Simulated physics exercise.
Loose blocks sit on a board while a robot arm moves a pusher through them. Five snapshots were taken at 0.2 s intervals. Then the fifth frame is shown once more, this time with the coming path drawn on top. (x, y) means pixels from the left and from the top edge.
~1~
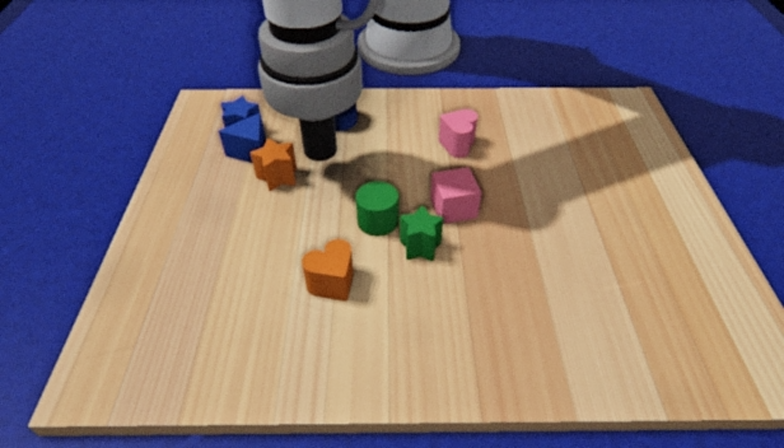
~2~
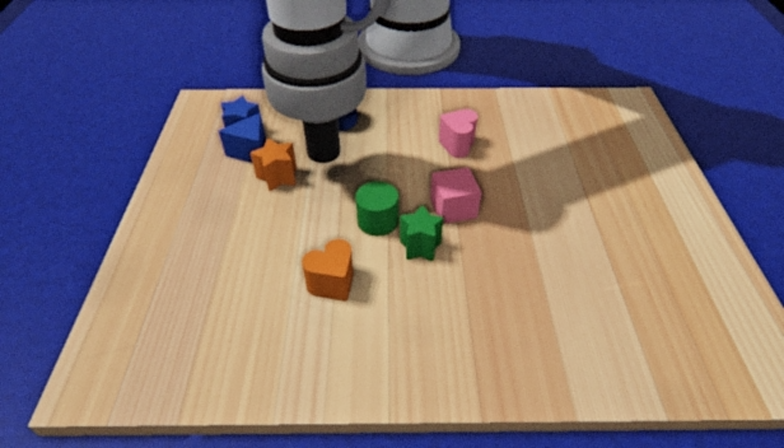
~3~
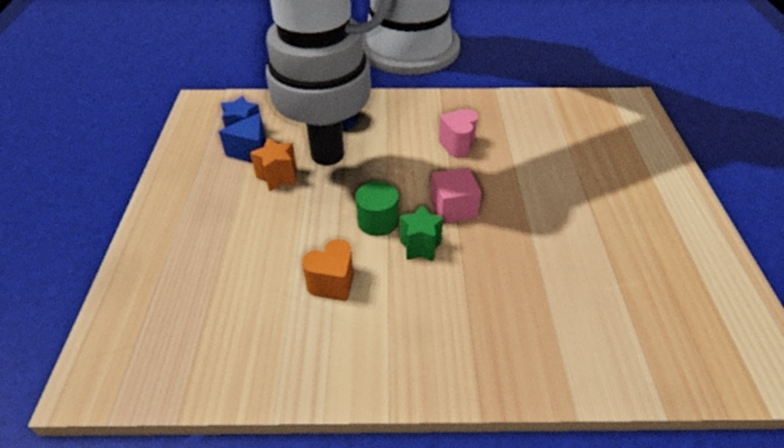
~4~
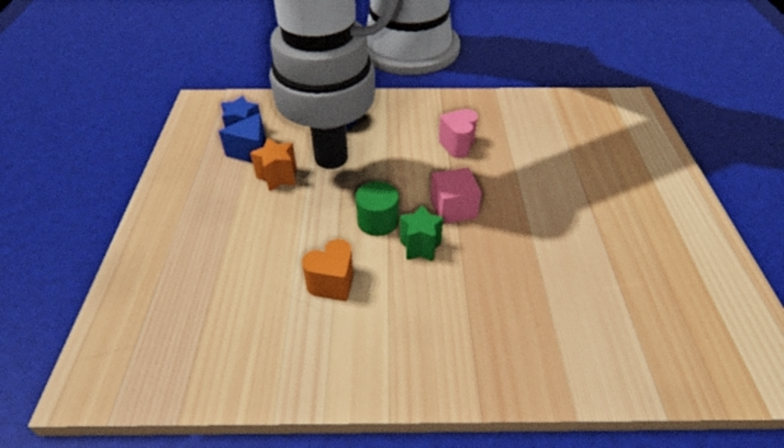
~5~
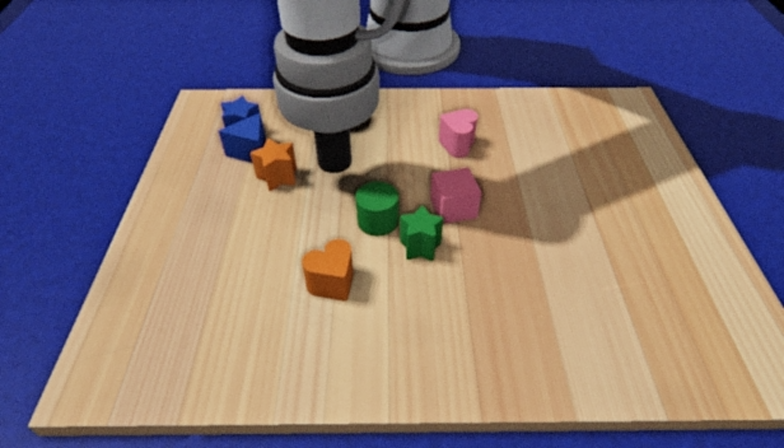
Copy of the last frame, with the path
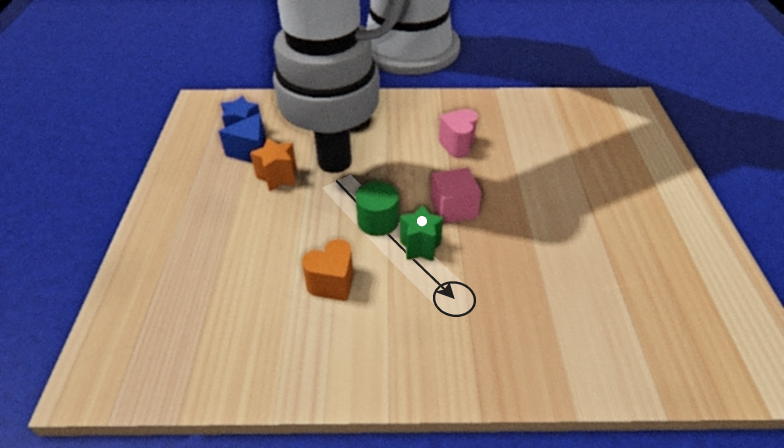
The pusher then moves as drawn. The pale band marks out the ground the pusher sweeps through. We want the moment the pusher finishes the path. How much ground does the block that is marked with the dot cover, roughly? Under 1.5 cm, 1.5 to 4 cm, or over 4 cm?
The answer here is over 4 cm.
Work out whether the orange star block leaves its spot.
It is untouched.
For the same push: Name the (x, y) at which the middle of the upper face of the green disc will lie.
Its top middle will sit at (495, 301).
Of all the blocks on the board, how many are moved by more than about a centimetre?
Moved: 2.
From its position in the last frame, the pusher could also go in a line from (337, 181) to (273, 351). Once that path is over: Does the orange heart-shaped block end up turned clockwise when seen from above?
I expect not.
The drawn path runs from (337, 181) to (454, 299); the dot is on the green star block.
On the path given first. One third of the way, pusher at (370, 200); green disc at (394, 214); green star block at (430, 227), turned 25° anticlockwise.
Two thirds of the way, pusher at (410, 238); green disc at (440, 256); green star block at (481, 254), turned 60° anticlockwise.
At the end, pusher at (457, 282); orange star block not moved; green disc at (495, 301); green star block at (504, 262), turned 110° anticlockwise.
